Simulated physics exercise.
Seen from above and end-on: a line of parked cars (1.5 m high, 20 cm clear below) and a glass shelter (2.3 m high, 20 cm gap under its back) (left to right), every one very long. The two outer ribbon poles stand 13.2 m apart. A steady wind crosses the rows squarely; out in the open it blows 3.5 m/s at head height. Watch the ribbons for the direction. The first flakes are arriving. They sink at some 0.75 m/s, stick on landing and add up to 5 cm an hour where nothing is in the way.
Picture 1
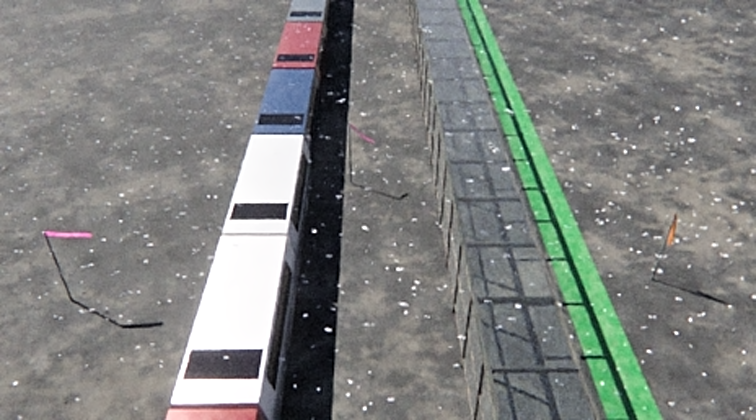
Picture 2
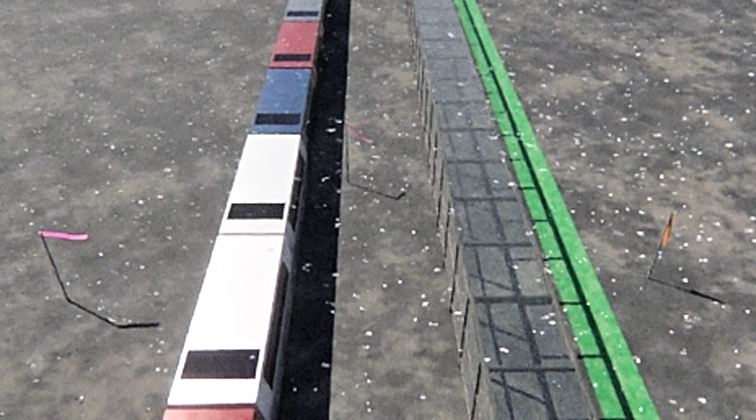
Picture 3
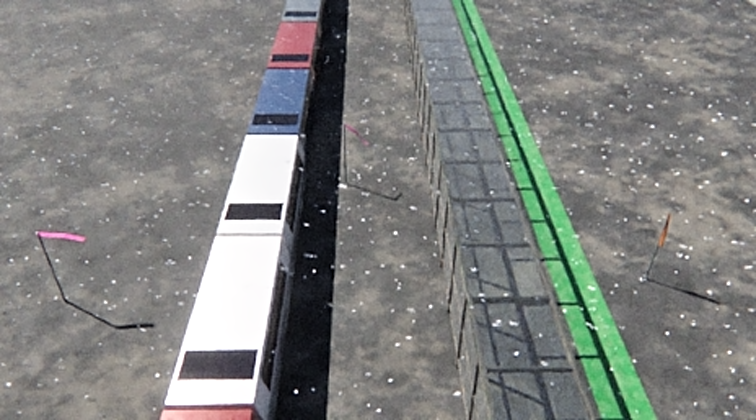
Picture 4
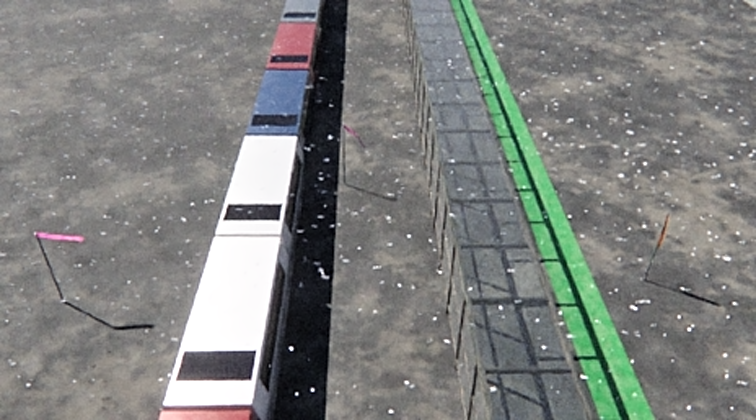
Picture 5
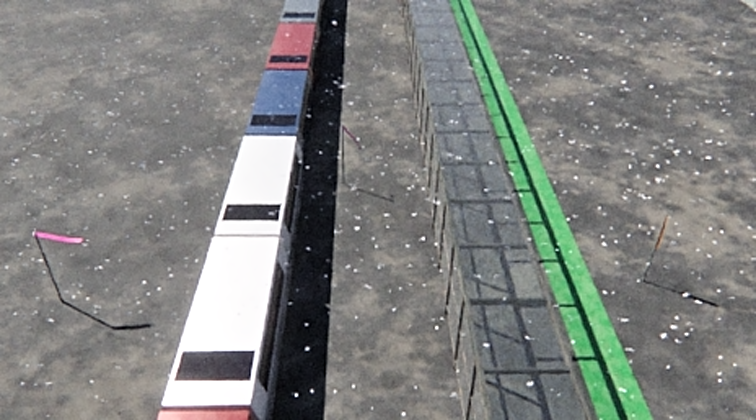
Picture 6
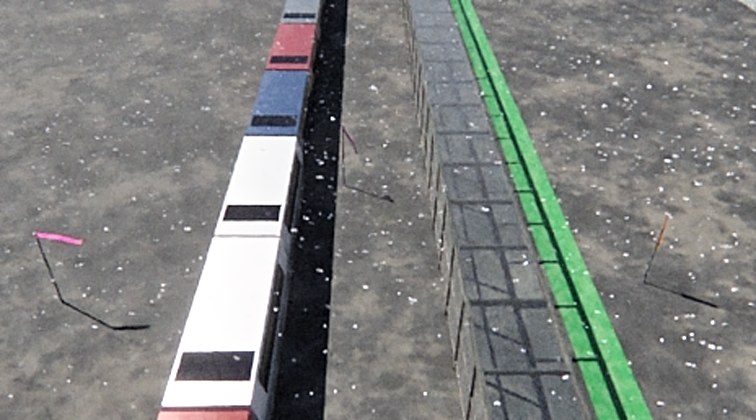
A pink ribbon on the left streamed rightward as white flecks blew past long rows of vehicles and grey panels, while the middle ribbon fluttered lower and the orange one hung nearly straight down.
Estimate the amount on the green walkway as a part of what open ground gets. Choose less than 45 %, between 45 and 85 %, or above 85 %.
The amount there is over 85 % of the open one.
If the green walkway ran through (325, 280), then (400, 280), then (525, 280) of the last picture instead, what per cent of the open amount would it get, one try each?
In turn about 80 %, 80 %, 60 %.
After 10 minutes open ground has 8 mm and the green walkway 8 mm.
After 30 minutes open ground has 25 mm and the green walkway 24 mm.
After 60 minutes open ground has 50 mm and the green walkway 48 mm, so the green walkway has 95 % of the open amount; the left half of it has 94 %, the right half 96 %.
